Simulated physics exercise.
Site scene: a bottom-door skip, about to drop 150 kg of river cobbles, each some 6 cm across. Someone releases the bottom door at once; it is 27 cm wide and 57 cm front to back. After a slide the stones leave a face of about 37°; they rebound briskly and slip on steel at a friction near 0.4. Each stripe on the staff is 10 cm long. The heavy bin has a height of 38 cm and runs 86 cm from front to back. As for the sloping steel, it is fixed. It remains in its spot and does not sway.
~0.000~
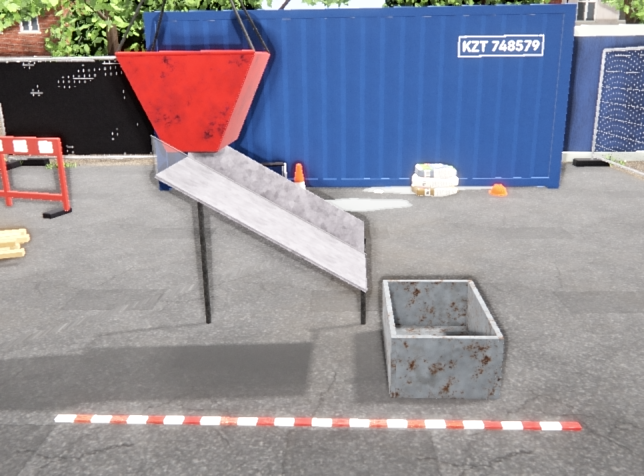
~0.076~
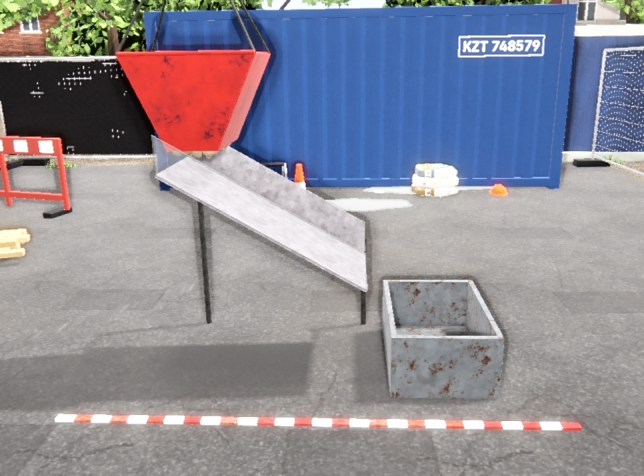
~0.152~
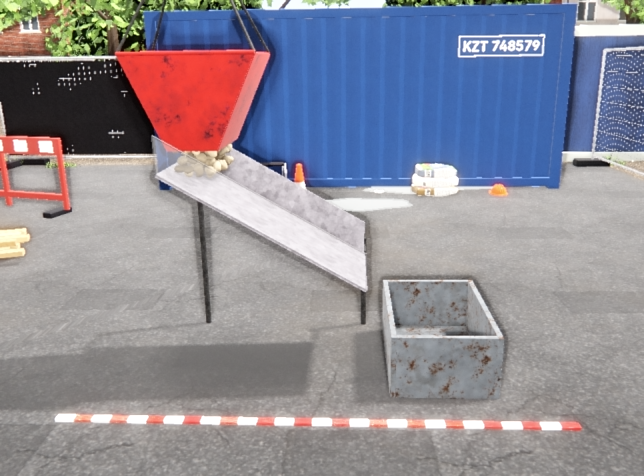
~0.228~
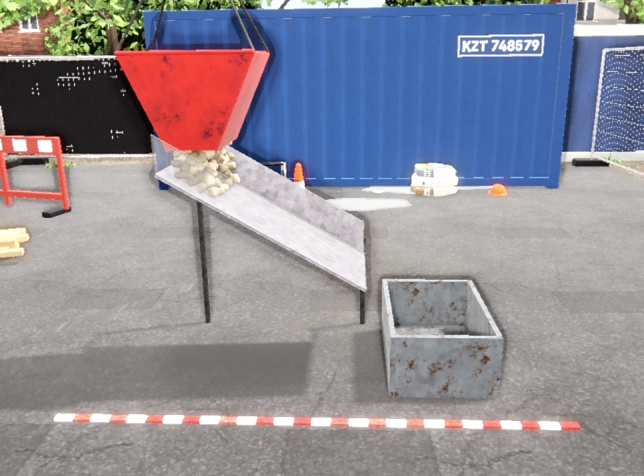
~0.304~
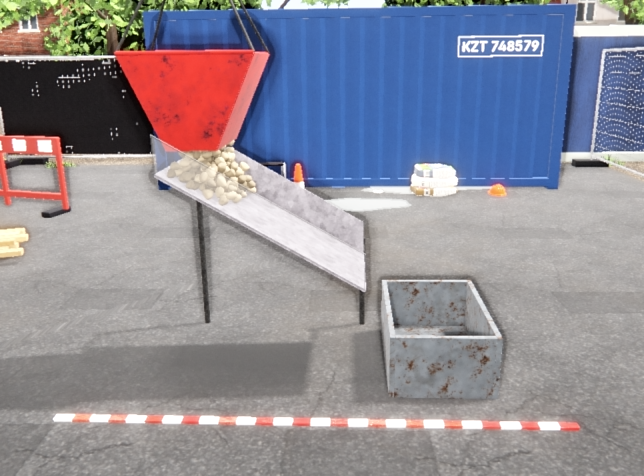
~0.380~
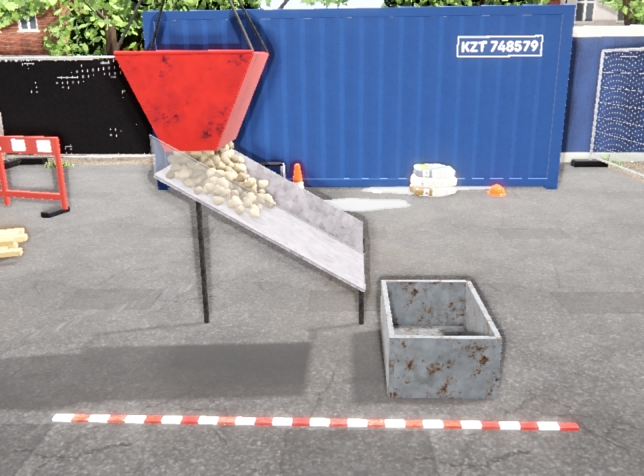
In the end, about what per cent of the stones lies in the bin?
About 100 per cent.
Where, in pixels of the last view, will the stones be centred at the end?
I'd say close to pixel (436, 338).
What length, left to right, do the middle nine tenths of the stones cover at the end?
The stretch is roughly 50 cm long.
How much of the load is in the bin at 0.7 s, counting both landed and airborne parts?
Share: Around 0 %.
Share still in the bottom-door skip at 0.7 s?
About 30 % remains inside.
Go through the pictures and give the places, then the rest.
In the first frame, the outlet is at (192, 142); nothing has dropped yet.
In the second frame, the outlet is at (192, 142); 5 % is out.
In the third frame, the outlet is at (192, 142); 12 % is out, the lowest stones still above the rim at (209, 169), 126 cm up.
In the fourth frame, the outlet is at (191, 142); 21 % is out, the lowest stones still above the rim at (226, 185), 114 cm up.
In the fifth frame, the outlet is at (191, 142); 29 % is out, the lowest stones still above the rim at (242, 191), 110 cm up.
In the sixth frame, the outlet is at (190, 142); 38 % is out, the lowest stones still above the rim at (263, 204), 102 cm up.
After 0.7 s, 32 % in the bottom-door skip, 68 % on the steel, 1 % falling or lying left of the bin; the stones farthest right are at (368, 264).
After 1.1 s, 1 % in the bottom-door skip, 75 % on the steel, 6 % falling or lying left of the bin, 19 % falling or lying in the bin; the stones farthest right are at (474, 349).
After 1.7 s, 0 % in the bottom-door skip, 27 % on the steel, 6 % falling or lying left of the bin, 67 % falling or lying in the bin; the stones farthest right are at (475, 349).
After 2.6 s, 0 % in the bottom-door skip, 100 % falling or lying in the bin; the stones farthest right are at (476, 346).
After 4.5 s, 0 % in the bottom-door skip, 100 % in the bin; the stones farthest right are at (475, 340).
